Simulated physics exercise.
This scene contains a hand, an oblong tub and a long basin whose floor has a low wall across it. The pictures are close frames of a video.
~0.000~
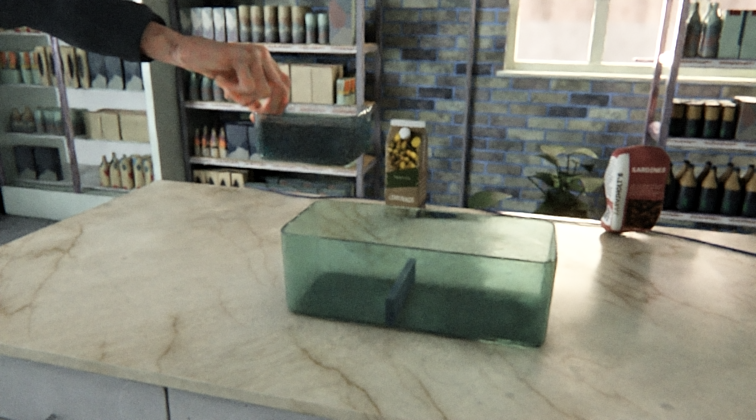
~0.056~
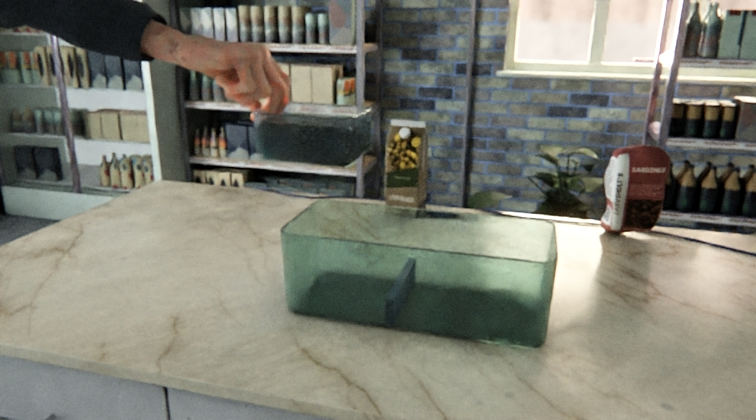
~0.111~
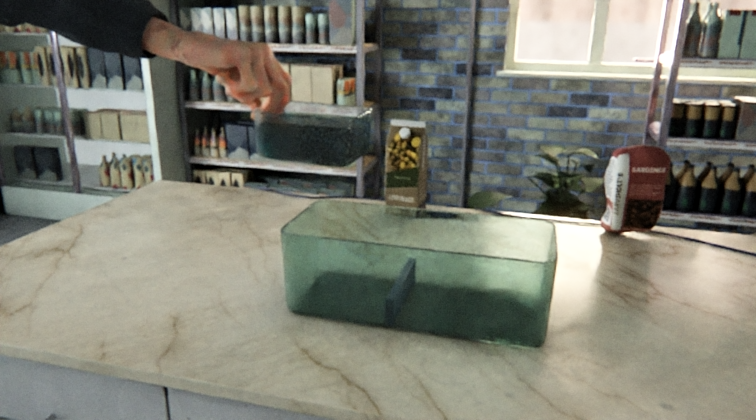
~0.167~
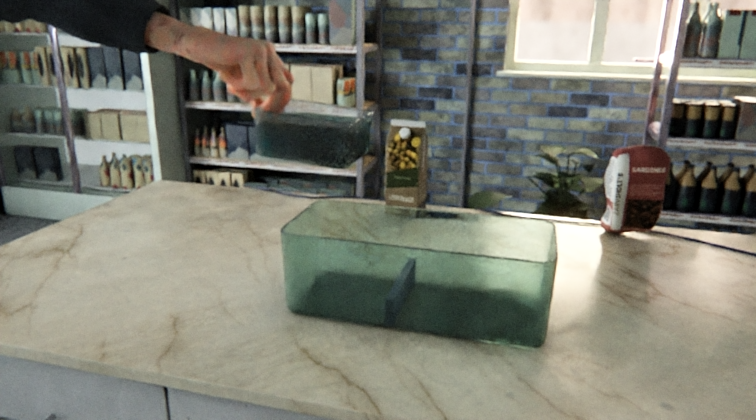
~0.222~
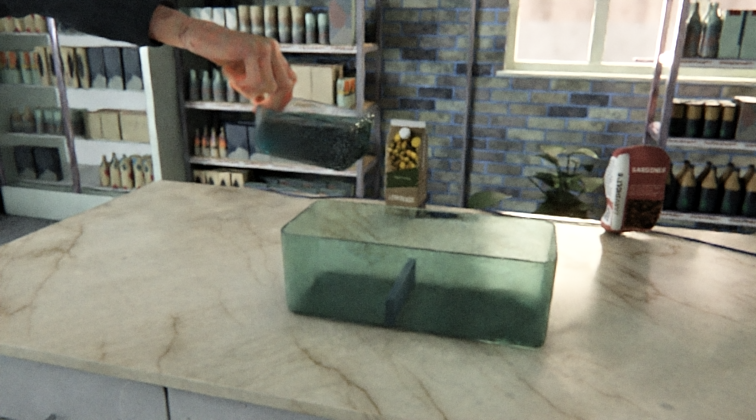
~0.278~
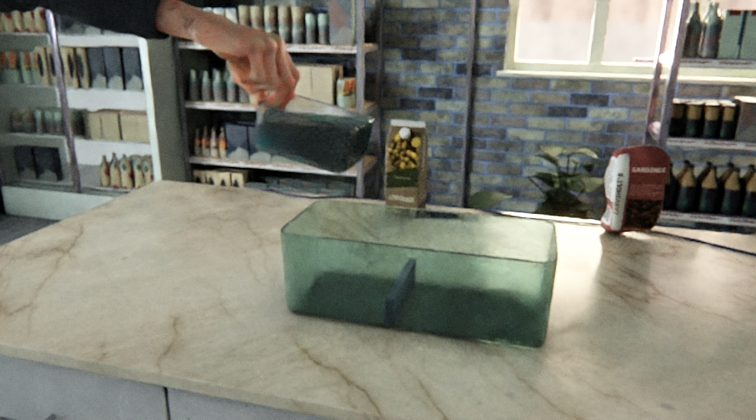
A hand gradually tilts an oblong tub of dark liquid rightward above a long green basin.
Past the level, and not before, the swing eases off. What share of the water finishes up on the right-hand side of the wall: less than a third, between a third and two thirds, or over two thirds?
Reaches a third, not past two thirds.
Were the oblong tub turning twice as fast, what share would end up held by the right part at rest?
Near 45 in a hundred.
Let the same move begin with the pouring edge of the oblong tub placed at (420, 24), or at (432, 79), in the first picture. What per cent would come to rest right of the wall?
90 % and 95 %.
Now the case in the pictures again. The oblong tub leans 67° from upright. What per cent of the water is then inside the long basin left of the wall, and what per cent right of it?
Left part: Around 5 %. Right part: Around 25 %.
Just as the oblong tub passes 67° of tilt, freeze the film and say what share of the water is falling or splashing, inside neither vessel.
Roughly 35 in a hundred.
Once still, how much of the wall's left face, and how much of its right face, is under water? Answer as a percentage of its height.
On the left 30 %, on the right 30 %.
A moment on, the oblong tub is tipped part way and 37 per cent is still to pour, 5 is left of the wall and 23 right of it.
Next, the oblong tub is tipped right over and 6 per cent is still to pour, 30 is left of the wall and 59 right of it.
Then the oblong tub is tipped right over and 0 per cent is still to pour, 40 is left of the wall and 59 right of it.
Later the oblong tub is tipped right over and 0 per cent is still to pour, 40 is left of the wall and 59 right of it.
In the end 40 per cent lies left of the wall, 59 right of it and 1 outside.
